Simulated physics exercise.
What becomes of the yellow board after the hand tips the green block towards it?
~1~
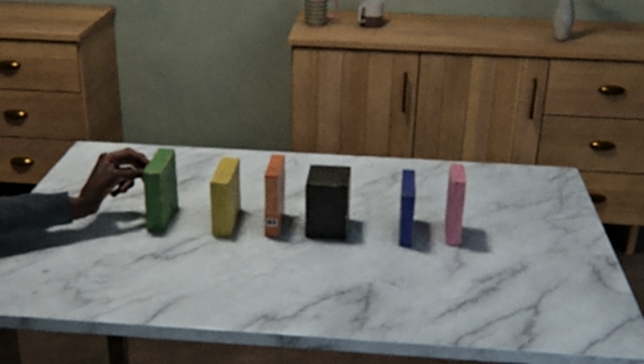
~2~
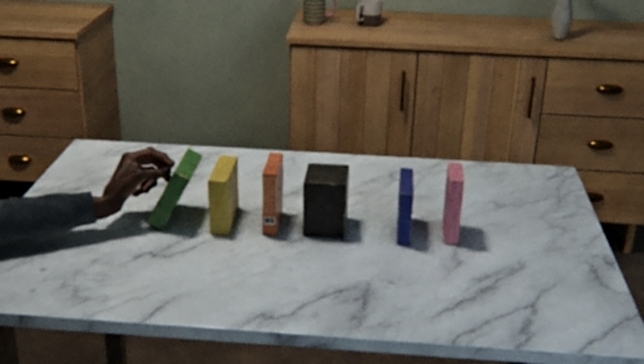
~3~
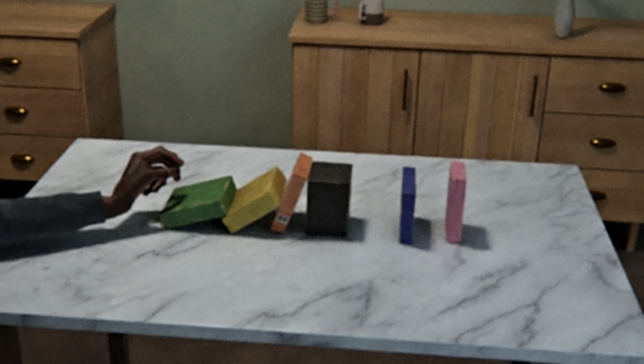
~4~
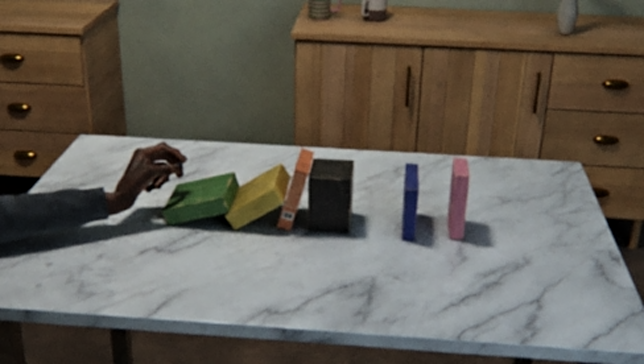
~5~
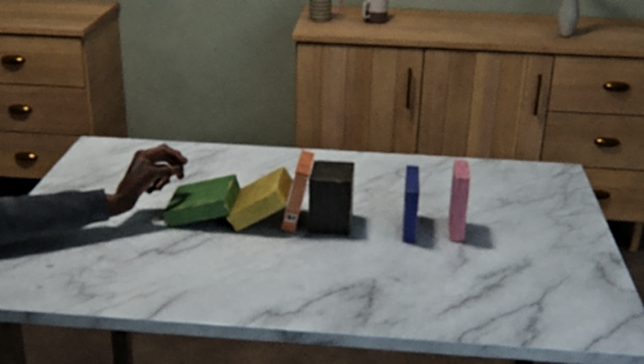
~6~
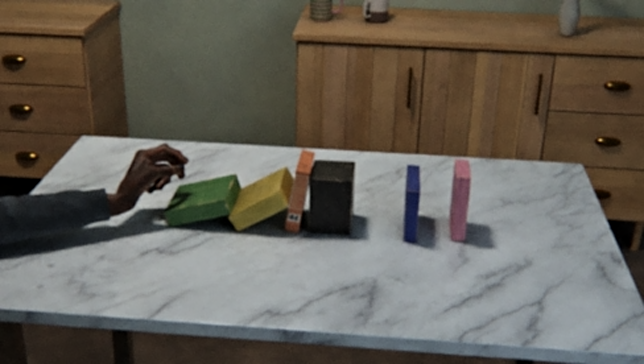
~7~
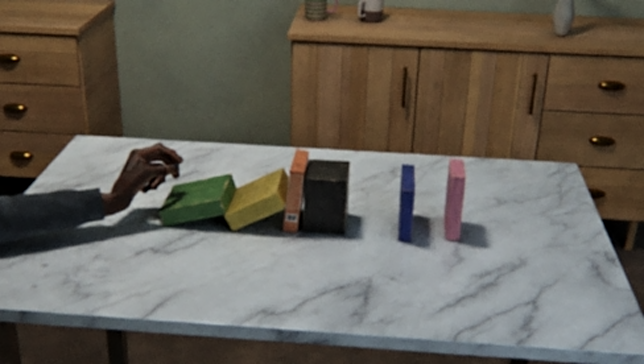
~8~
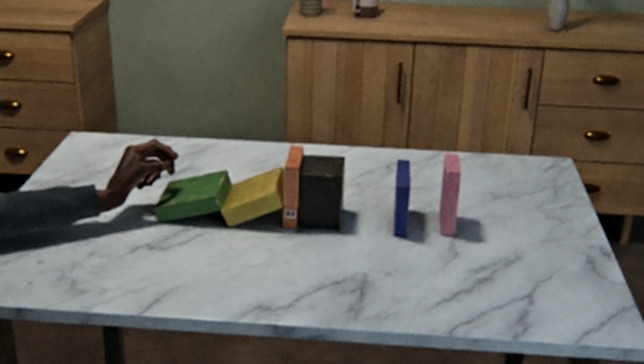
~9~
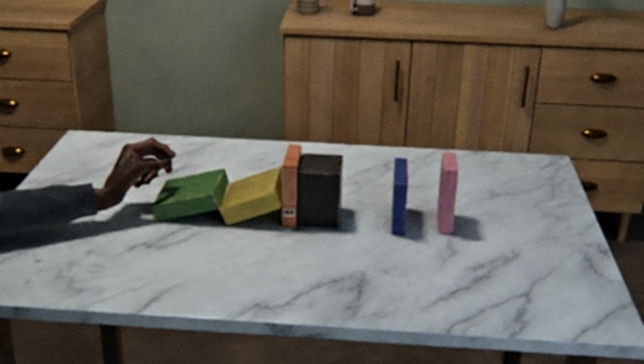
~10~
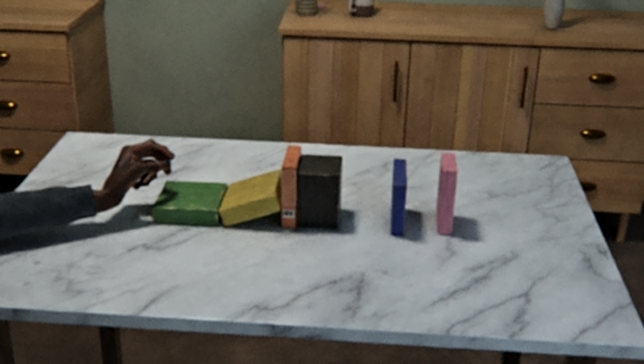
The yellow board topples to the right and ends up tipped over, between the fallen green block and the orange packet.
